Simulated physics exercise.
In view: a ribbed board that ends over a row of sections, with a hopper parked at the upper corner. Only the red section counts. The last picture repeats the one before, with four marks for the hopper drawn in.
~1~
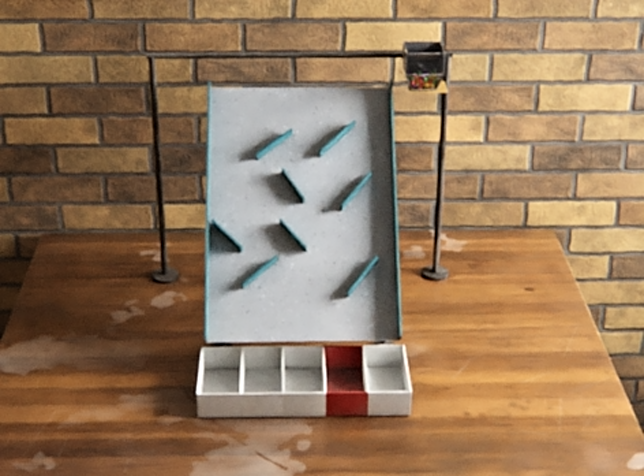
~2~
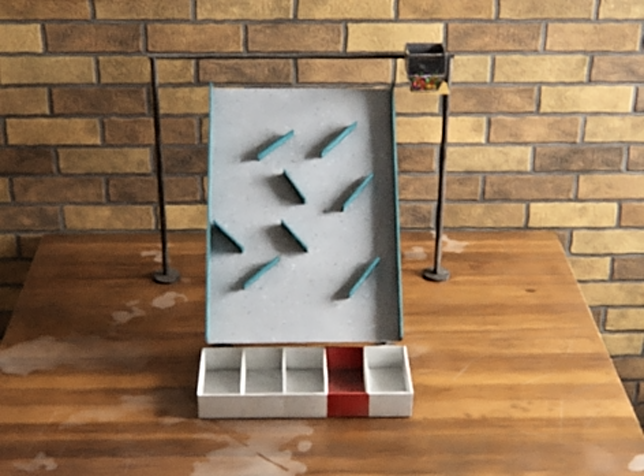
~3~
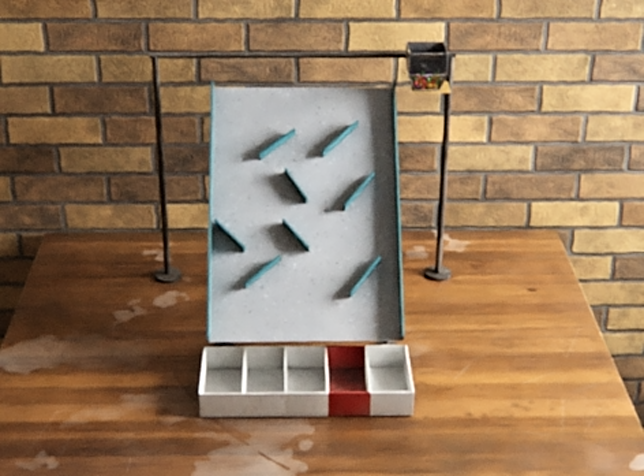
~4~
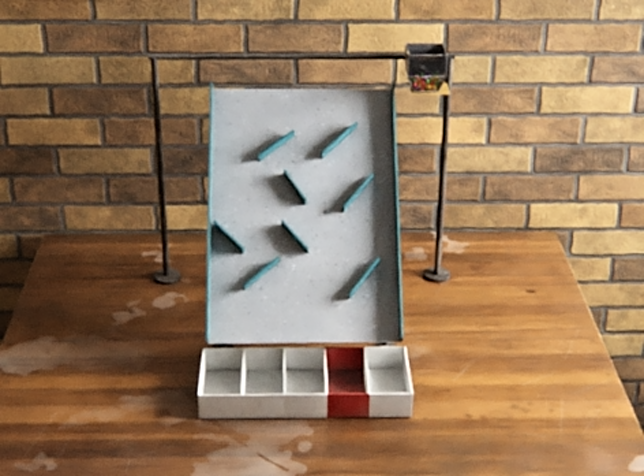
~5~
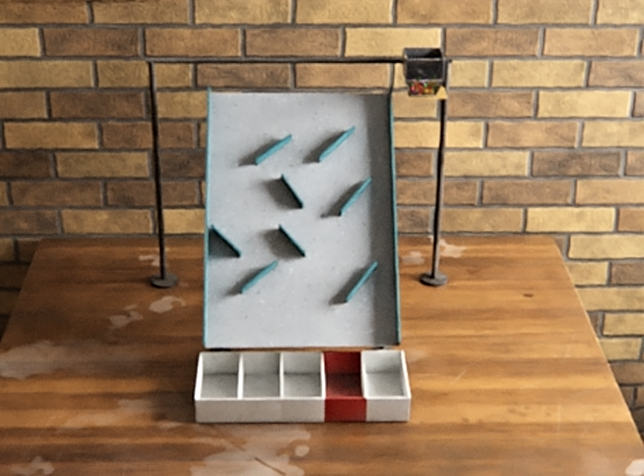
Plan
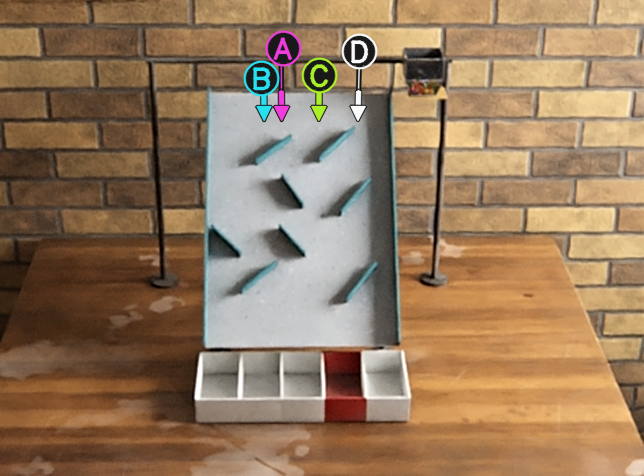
A tilted pale grey board with teal edges and eight short teal ribs stands on a worn wooden table before a tan and brown brick wall, seen from the front and slightly above. A small dark hopper sits on a black frame at the upper right, and below lies a white tray of five sections, the fourth from left red. Nothing on the table moves, while the view shifts very slightly.
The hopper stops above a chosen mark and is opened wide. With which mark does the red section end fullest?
C.
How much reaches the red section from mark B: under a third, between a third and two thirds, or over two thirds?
It is under a third.
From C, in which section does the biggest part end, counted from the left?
The fourth from the left.
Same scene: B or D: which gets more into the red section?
That would be D.
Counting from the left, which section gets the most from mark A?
The first from the left.
On the marked copy, mark A meets the board at (281, 115); mark B meets the board at (264, 115); mark C meets the board at (318, 115); mark D meets the board at (358, 115).
For mark A, a small share in the red section, the bulk in other sections, a small share held on the board.
For mark B, only a few in the red section, the bulk in other sections, a small share held on the board.
For mark C, the bulk in the red section, close to a quarter in other sections.
For mark D, close to a quarter in the red section, the bulk in other sections.
